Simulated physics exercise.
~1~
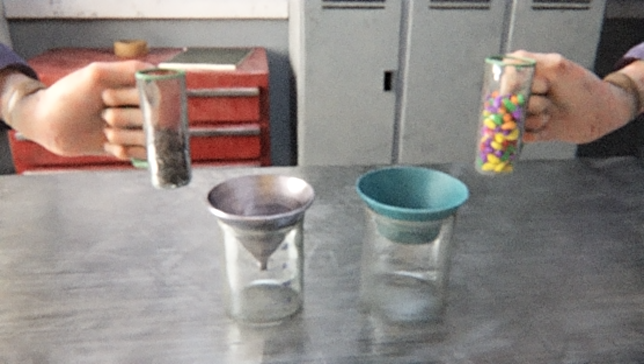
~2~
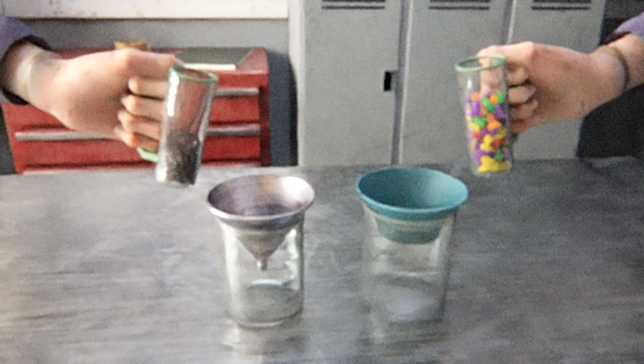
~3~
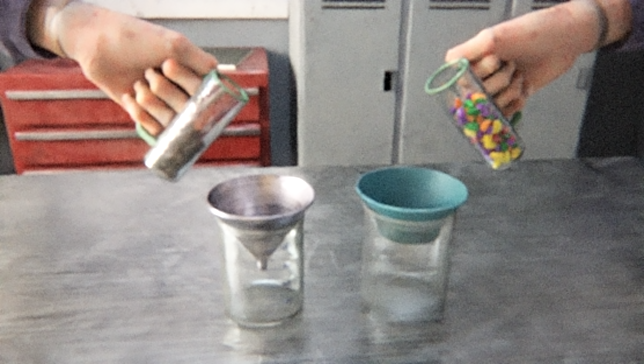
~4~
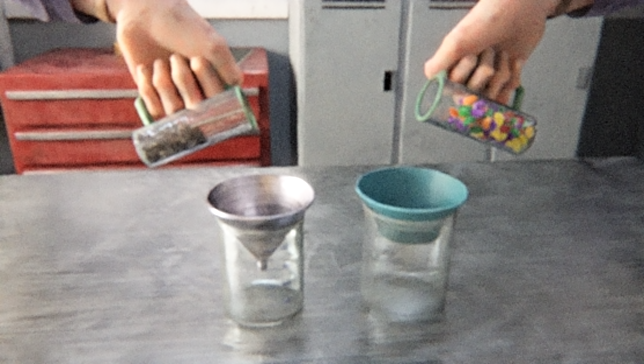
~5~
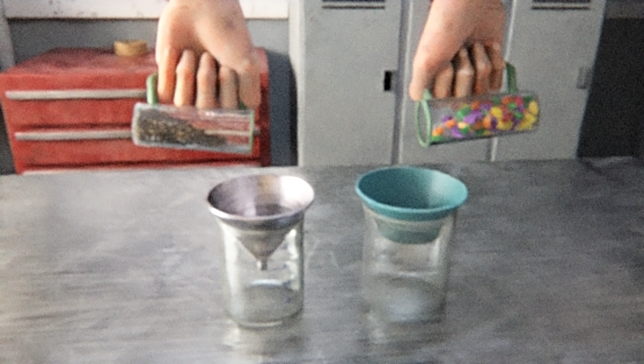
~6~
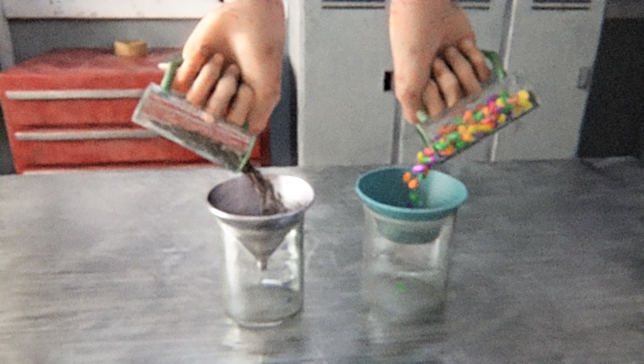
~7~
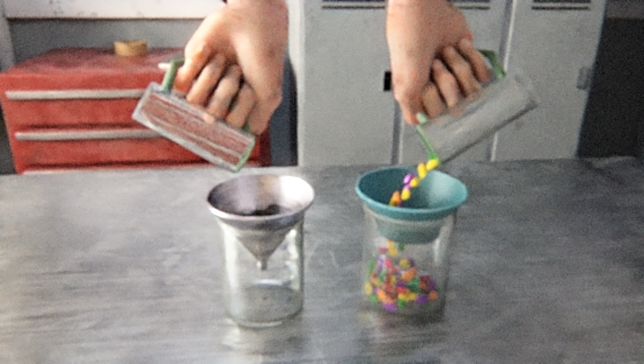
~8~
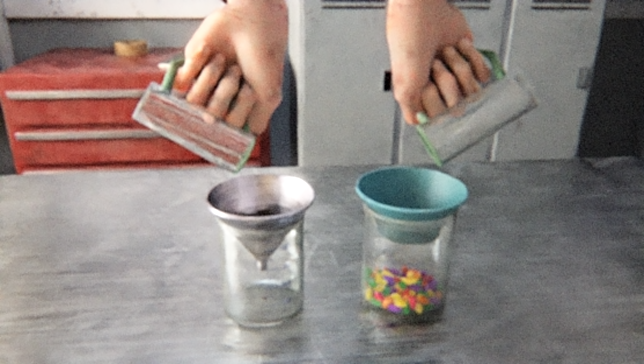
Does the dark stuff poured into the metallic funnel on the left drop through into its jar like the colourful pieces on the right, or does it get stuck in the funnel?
It gets stuck, with nearly all of the dark stuff held in the left funnel, while the colourful pieces on the right all drop through into their jar.
